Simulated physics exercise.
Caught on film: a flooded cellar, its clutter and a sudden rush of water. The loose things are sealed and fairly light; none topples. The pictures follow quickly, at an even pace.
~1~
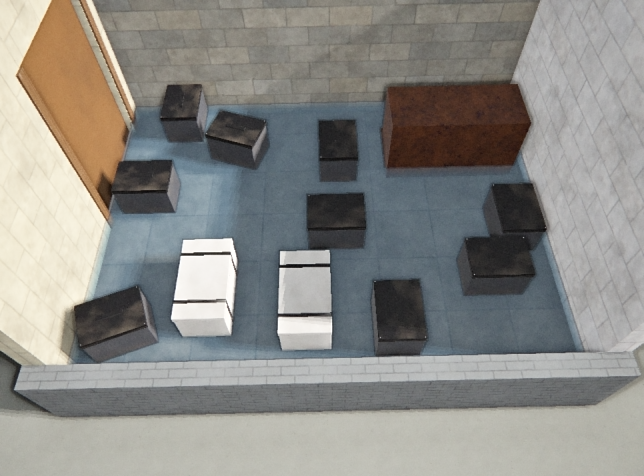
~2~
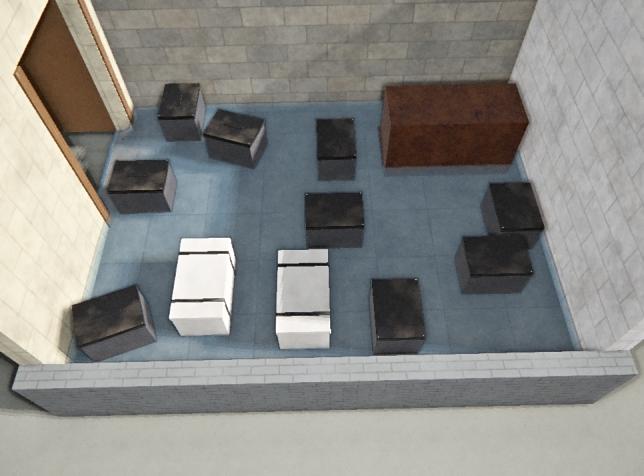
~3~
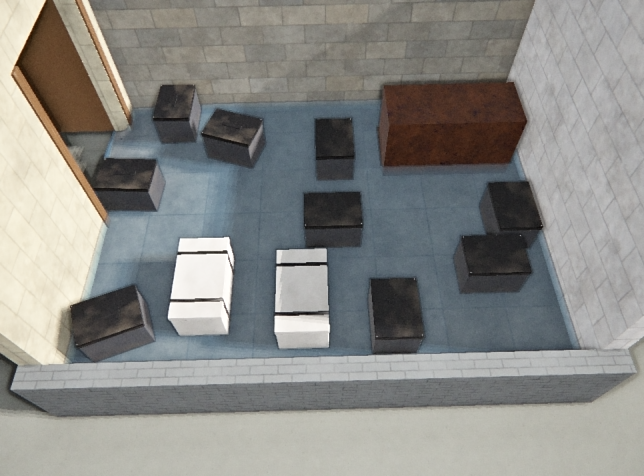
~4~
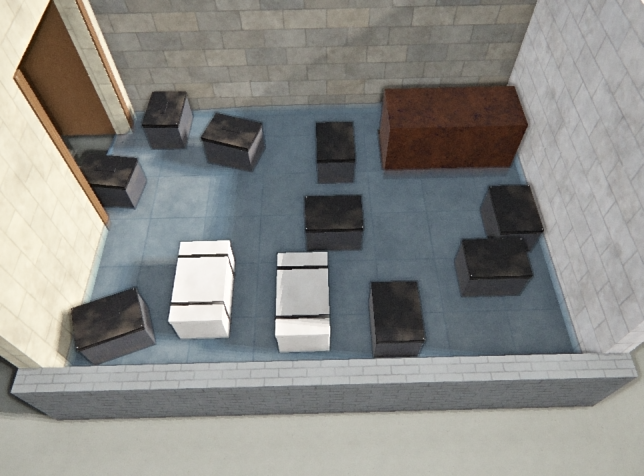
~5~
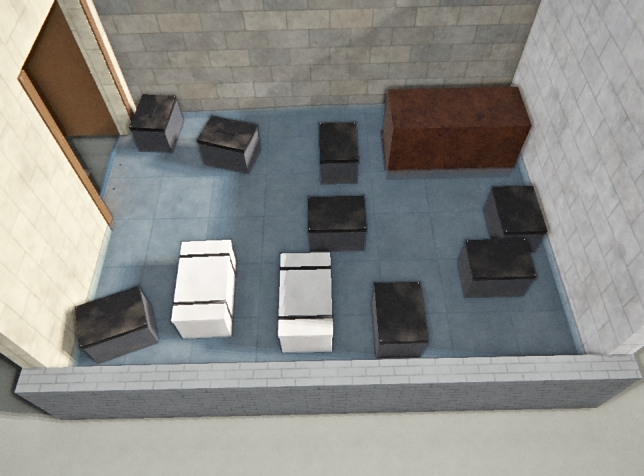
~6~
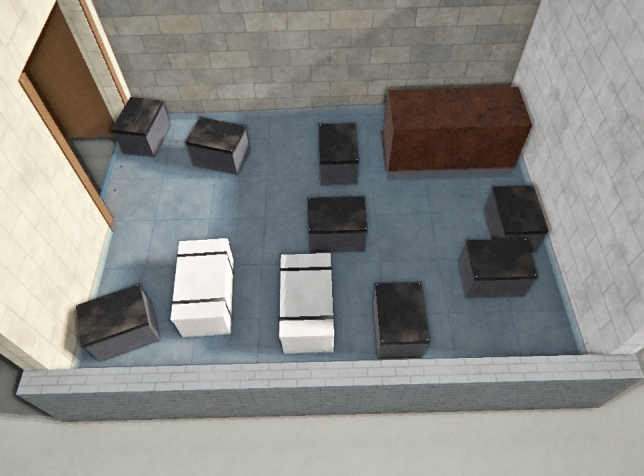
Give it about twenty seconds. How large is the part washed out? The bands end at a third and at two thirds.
It is two thirds or more.
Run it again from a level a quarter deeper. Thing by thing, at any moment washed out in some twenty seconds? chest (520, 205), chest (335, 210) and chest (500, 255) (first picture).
One after the other: Still in, through, kept in.
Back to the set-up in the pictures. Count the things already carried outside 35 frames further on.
7 of them.
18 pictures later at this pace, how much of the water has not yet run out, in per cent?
Near 66 in a hundred.
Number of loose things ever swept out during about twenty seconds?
The number is 8.
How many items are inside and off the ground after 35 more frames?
4 of them.
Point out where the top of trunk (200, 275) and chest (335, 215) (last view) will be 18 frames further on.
Around (103, 170) and (222, 173).
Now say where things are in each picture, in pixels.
In the first picture, a chest at (181, 101), afloat; a chest at (236, 127), afloat; 0 of 11 have shifted.
In the second picture, a chest at (179, 99) floats; a chest at (234, 126), afloat; 0 of 11 have shifted.
In the third picture, a chest at (174, 101), afloat, close to its start; a chest at (232, 126), afloat; 1 of 11 have shifted.
In the fourth picture, a chest at (164, 108) floats, close to its start; a chest at (232, 130) floats; 2 of 11 have shifted.
In the fifth picture, a chest at (153, 111), afloat, a stride from its start; a chest at (227, 132), afloat, close to its start; 3 of 11 have shifted.
In the sixth picture, a chest at (137, 115) floats, a stride from its start; a chest at (216, 134), afloat, close to its start; 5 of 11 have shifted.
A moment on, 2 of 11 are out; 9 afloat.
Next, 3 of 11 are out; 8 afloat.
Later, 7 of 11 are out; 4 afloat.
In the end, 8 of 11 are out; 3 afloat.
